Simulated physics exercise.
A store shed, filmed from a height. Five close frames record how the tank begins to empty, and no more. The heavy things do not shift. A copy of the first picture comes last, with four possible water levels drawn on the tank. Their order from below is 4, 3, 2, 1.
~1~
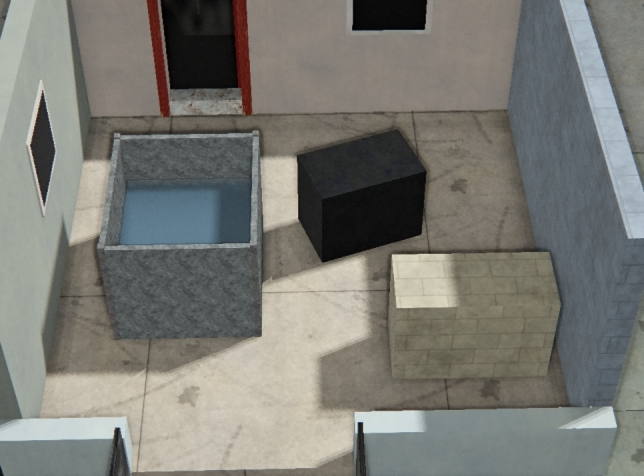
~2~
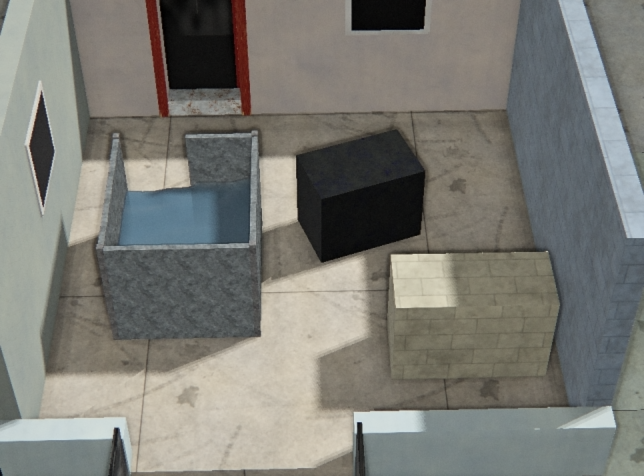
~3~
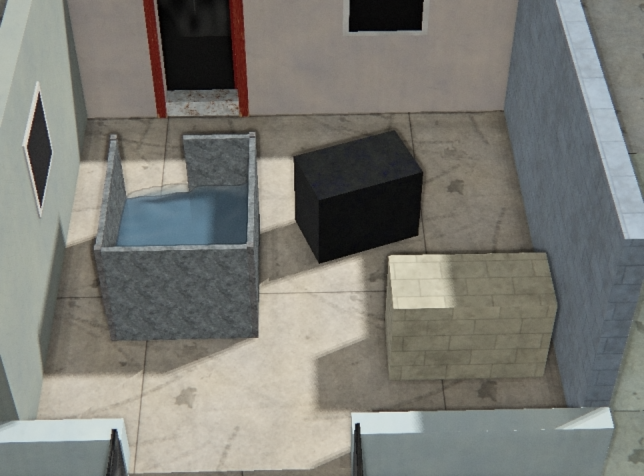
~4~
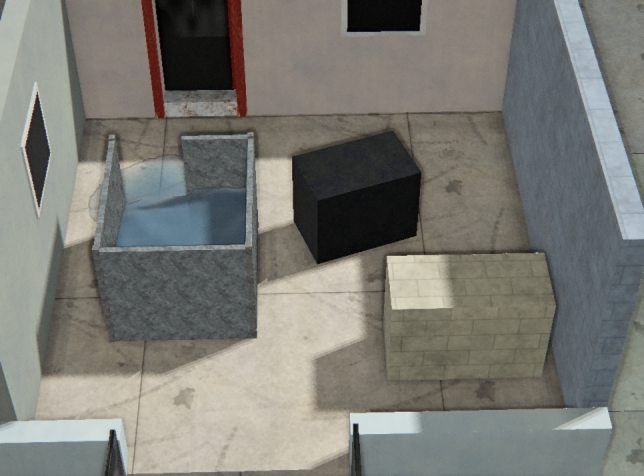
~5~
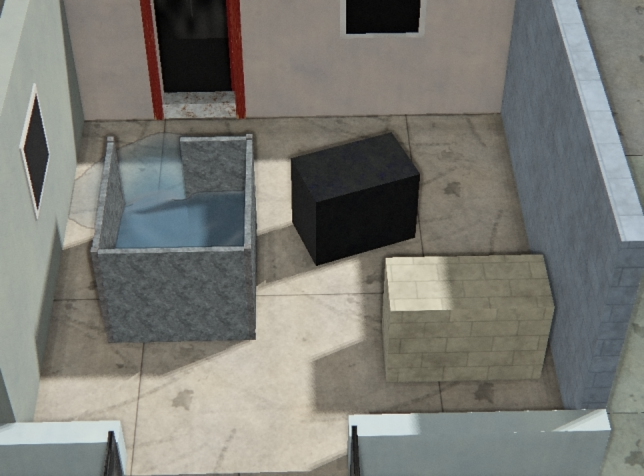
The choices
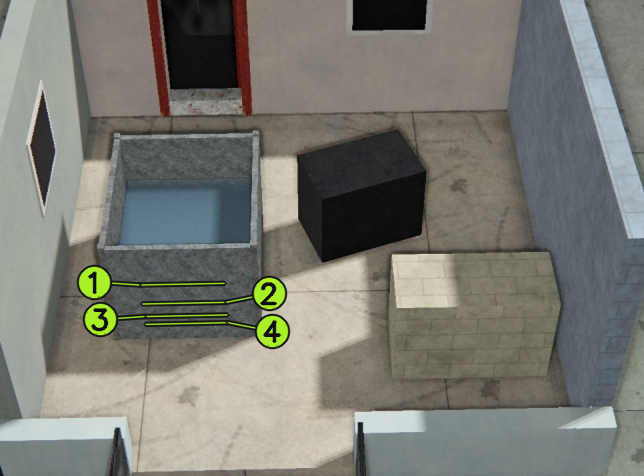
To begin with, water lies still in a grey stone tank in a walled yard, beside a black box and a pale block. A gap opens in the tank's back wall, then the water surface tilts and ripples, and a thin sheet of it pours out through the opening onto the ground behind.
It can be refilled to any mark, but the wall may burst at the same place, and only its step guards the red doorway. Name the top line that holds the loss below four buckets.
It is 2.
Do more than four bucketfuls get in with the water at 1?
Yes.
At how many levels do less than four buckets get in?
Three.
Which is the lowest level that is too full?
1 it is.
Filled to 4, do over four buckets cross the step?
No, that is safe.
In lime, 1 at (181, 284); 2 at (184, 303); 3 at (185, 315); 4 at (186, 323); from the bottom up 4, 3, 2, 1.
With 1, about 9 bucketfuls get in.
With 2, a splash gets over, under a bucket.
With 3, nothing gets over.
With 4, nothing gets over.
